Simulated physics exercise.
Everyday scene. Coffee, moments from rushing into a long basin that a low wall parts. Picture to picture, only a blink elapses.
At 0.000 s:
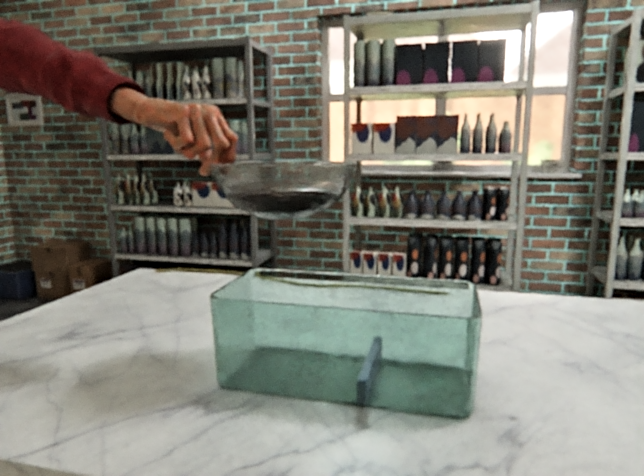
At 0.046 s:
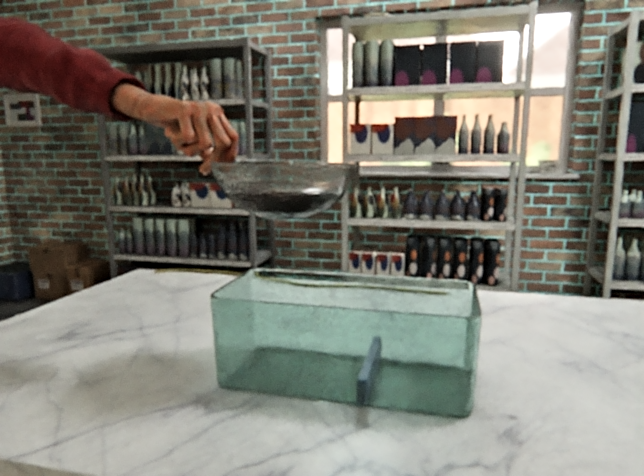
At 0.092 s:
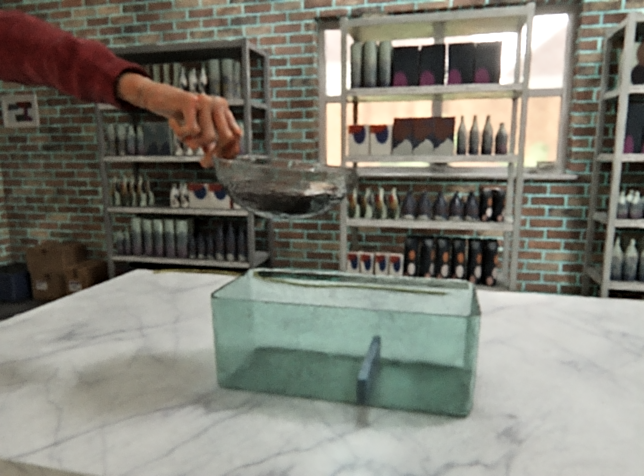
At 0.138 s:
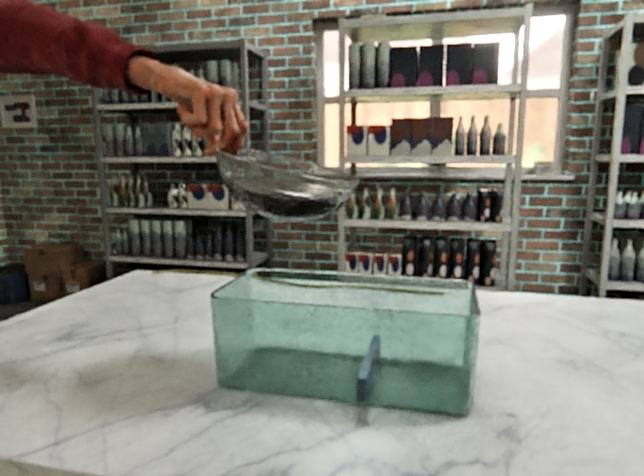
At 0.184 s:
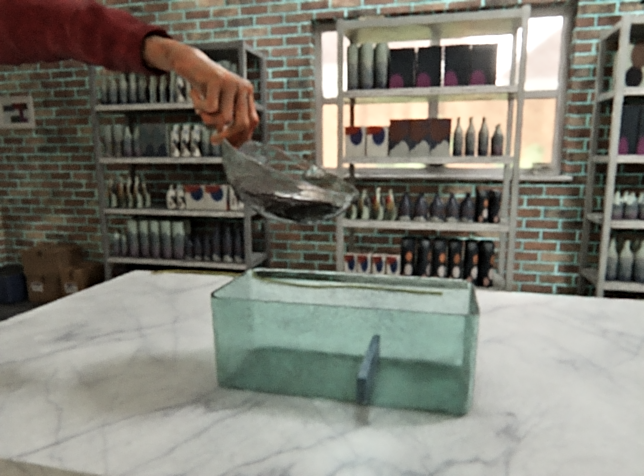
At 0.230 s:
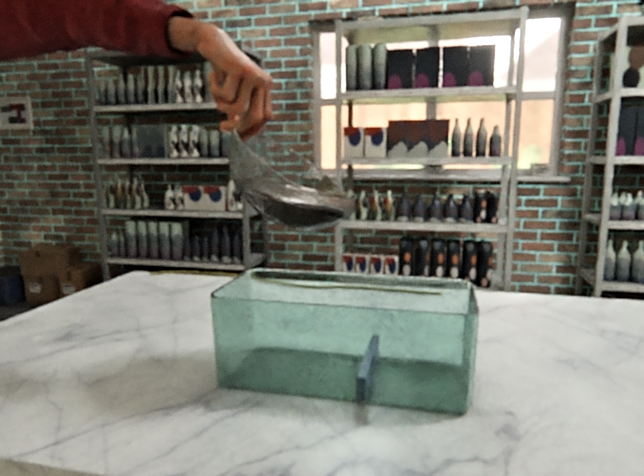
The clip opens on a hand in a red sleeve holding a clear bowl of dark liquid above a long glass basin with a low dividing wall, on a marble counter. The bowl stays nearly level at first, then the hand rises and tilts it steadily down to the right, the liquid shifting toward the lowered rim.
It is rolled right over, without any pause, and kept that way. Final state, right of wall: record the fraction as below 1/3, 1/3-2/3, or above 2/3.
Recorded: 1/3-2/3.
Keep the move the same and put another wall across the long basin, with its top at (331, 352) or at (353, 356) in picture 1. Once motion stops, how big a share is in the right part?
About 75 per cent on the first try, and 65 per cent on the second.
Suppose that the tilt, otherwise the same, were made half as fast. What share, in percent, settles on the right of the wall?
I'd say close to 65 per cent.
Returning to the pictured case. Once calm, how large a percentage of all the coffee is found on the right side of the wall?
50 % or thereabouts.
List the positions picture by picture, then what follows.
In the first picture, it leans 0°; its right rim is at (354, 165); the coffee meets the walls at (231, 185) and (345, 187); the long basin's rim runs from (232, 283) to (478, 300); the wall's top is at (371, 357).
In the second picture, it leans 2°; its right rim is at (355, 167); the coffee meets the walls at (231, 185) and (345, 188).
In the third picture, it leans 6°; its right rim is at (356, 173); the coffee meets the walls at (232, 182) and (345, 191).
In the fourth picture, it leans 14°; its right rim is at (357, 183); the coffee meets the walls at (234, 179) and (346, 195).
In the fifth picture, it leans 24°; its right rim is at (356, 197); the coffee meets the walls at (238, 177) and (345, 199).
In the sixth picture, it leans 36°; its right rim is at (353, 212); the coffee meets the walls at (244, 178) and (350, 203); 1 per cent is over the edge.
A moment on, the bowl is tipped right over and 1 per cent is still to pour, 30 is left of the wall and 56 right of it.
Next, the bowl is tipped right over and 0 per cent is still to pour, 34 is left of the wall and 52 right of it.
Then the bowl is tipped right over and 0 per cent is still to pour, 43 is left of the wall and 52 right of it.
Later the bowl is tipped right over and 0 per cent is still to pour, 46 is left of the wall and 50 right of it.
At rest 47 per cent lies left of the wall, 50 right of it and 4 outside.
